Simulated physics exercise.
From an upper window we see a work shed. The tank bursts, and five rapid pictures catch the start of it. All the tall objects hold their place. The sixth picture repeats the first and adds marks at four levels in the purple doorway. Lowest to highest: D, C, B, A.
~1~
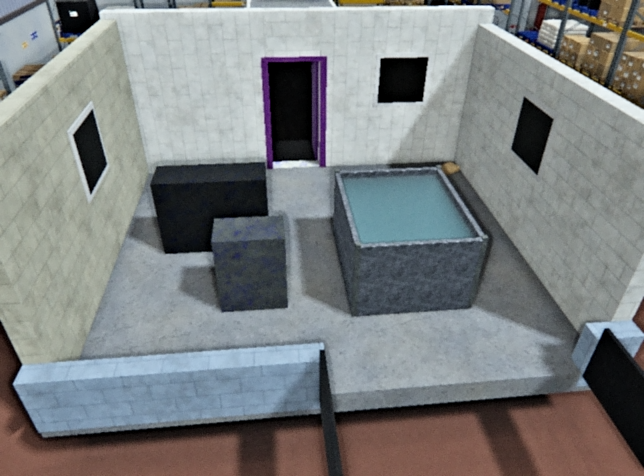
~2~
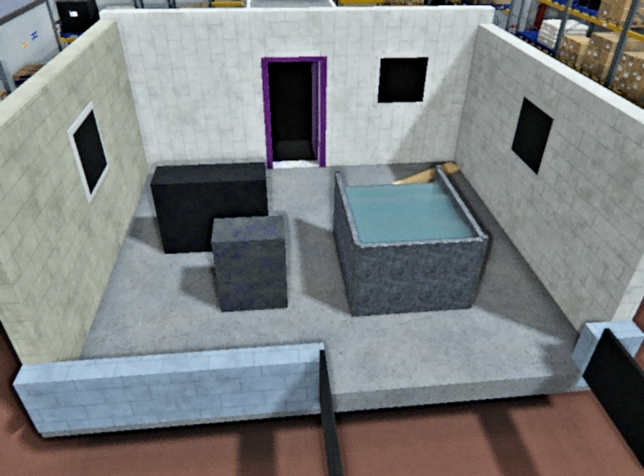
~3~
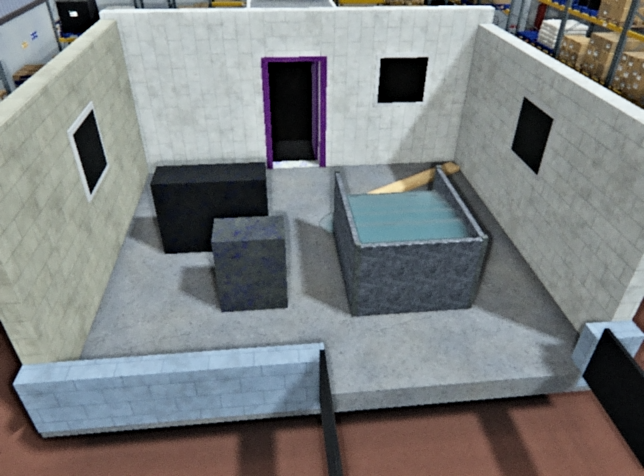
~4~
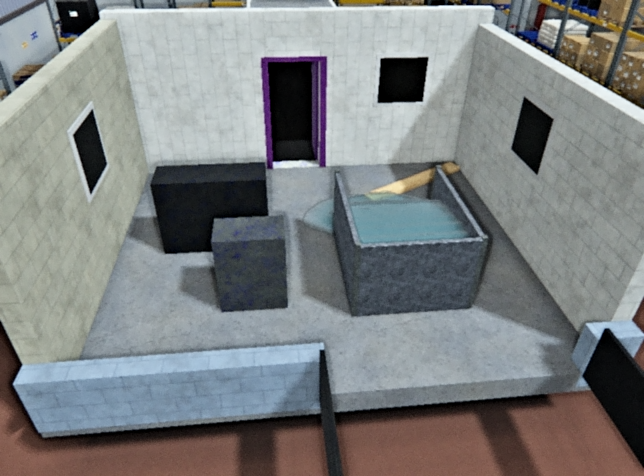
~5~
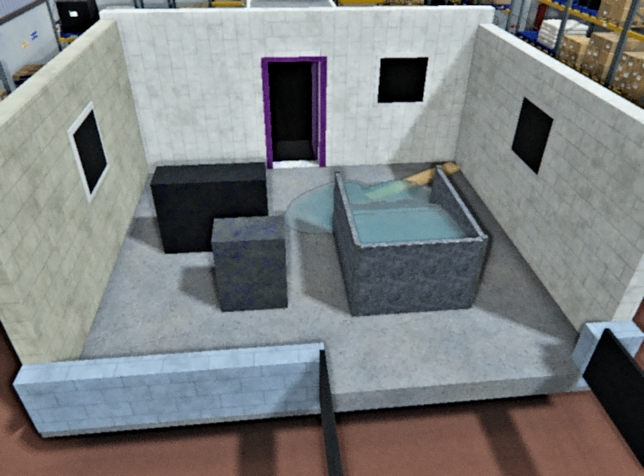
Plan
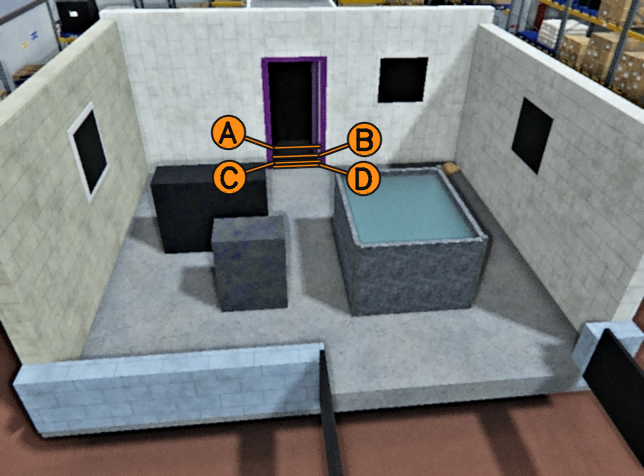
From an upper window, a pale-walled, roofless work shed with a grey floor is seen, its position unchanging. A large stone-grey tank of blue-green water sits right of centre, with two dark blocks to its left, a purple-framed doorway behind and an open gate at lower right. The water lowers in the tank, exposing a tan strip at its back, and spreads leftward across the floor behind it.
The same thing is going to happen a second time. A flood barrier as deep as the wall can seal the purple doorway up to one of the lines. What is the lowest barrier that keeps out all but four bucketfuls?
That is line A.
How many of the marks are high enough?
One of the four.
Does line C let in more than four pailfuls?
Yes, it does.
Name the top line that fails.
B it is.
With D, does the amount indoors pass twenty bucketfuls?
Yes, it does.
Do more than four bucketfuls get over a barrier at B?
Yes.
In orange, A at (296, 147); B at (296, 156); C at (296, 162); D at (296, 165); from the bottom up D, C, B, A.
For line A, a splash gets over, under a bucket.
For line B, about 9 bucketfuls get in.
For line C, dozens of bucketfuls pour in.
For line D, dozens of bucketfuls pour in.
